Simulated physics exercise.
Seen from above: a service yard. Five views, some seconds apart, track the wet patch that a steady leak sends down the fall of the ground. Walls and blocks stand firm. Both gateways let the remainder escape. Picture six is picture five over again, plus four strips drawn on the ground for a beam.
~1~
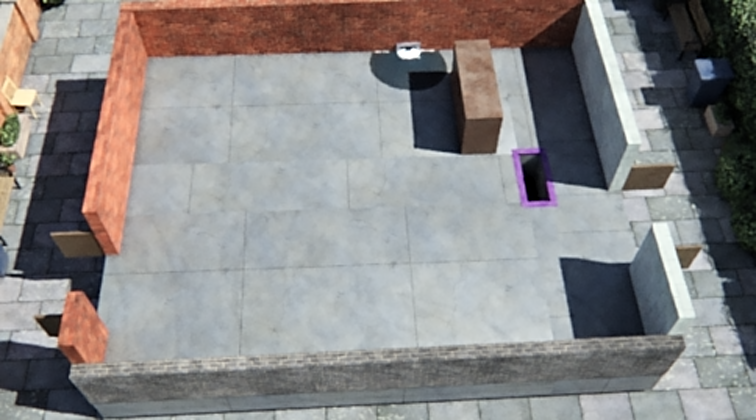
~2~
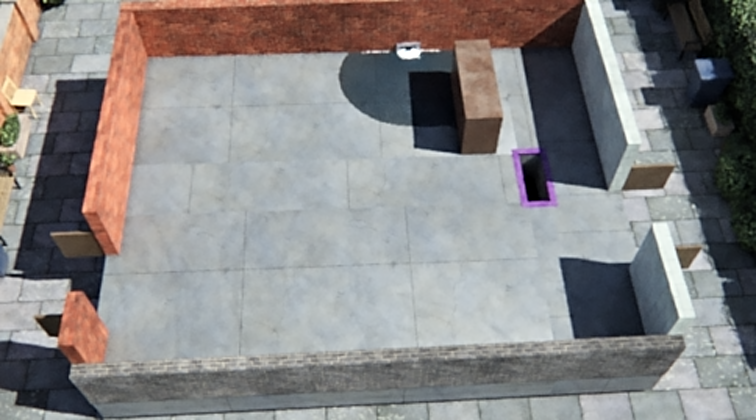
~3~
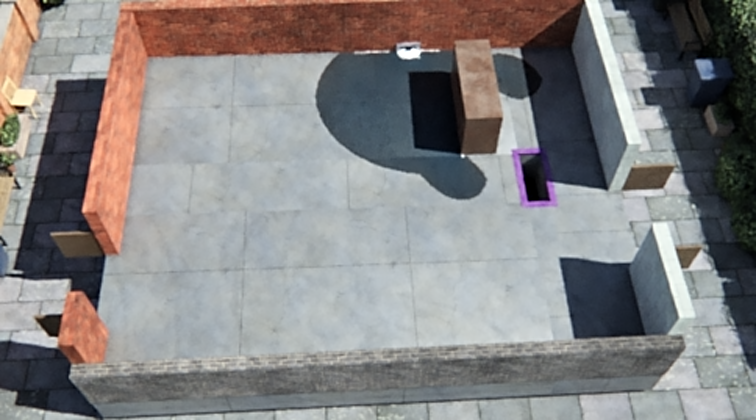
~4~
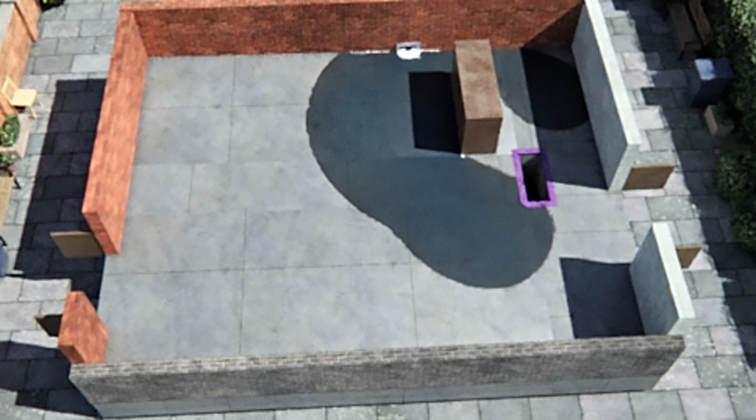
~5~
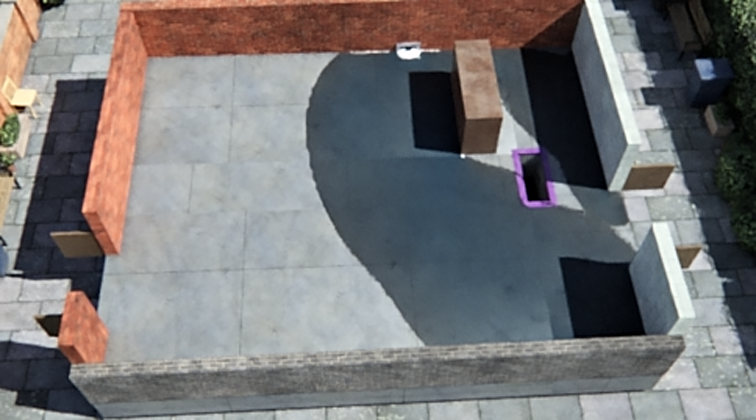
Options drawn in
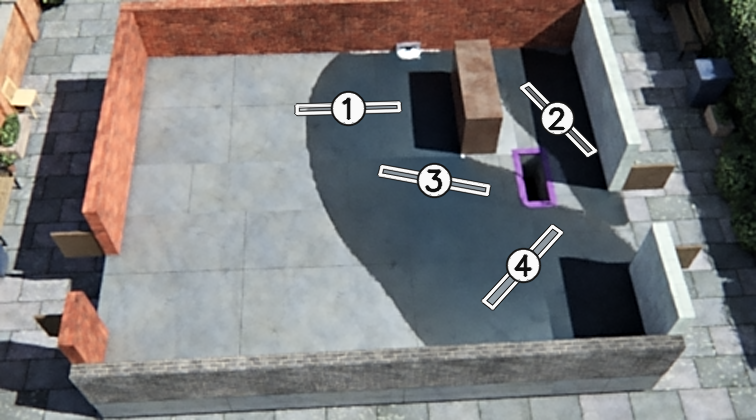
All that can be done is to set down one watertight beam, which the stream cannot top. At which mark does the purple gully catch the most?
3.
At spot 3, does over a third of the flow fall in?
Yes, it does.
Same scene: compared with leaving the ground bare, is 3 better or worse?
Spot 3 is better.
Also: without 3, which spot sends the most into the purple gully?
4.
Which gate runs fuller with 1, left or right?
The right one.
On the marked copy, 1 from (297, 109) to (399, 106); 2 from (525, 85) to (591, 153); 3 from (381, 170) to (487, 190); 4 from (488, 304) to (556, 229).
For spot 1, about 8 % of the stream runs into the purple gully, about 86 % out by the gates.
For spot 2, about 7 % of the stream runs into the purple gully, about 86 % out by the gates.
For spot 3, about 46 % of the stream runs into the purple gully, about 44 % out by the gates.
For spot 4, about 13 % of the stream runs into the purple gully, about 79 % out by the gates.
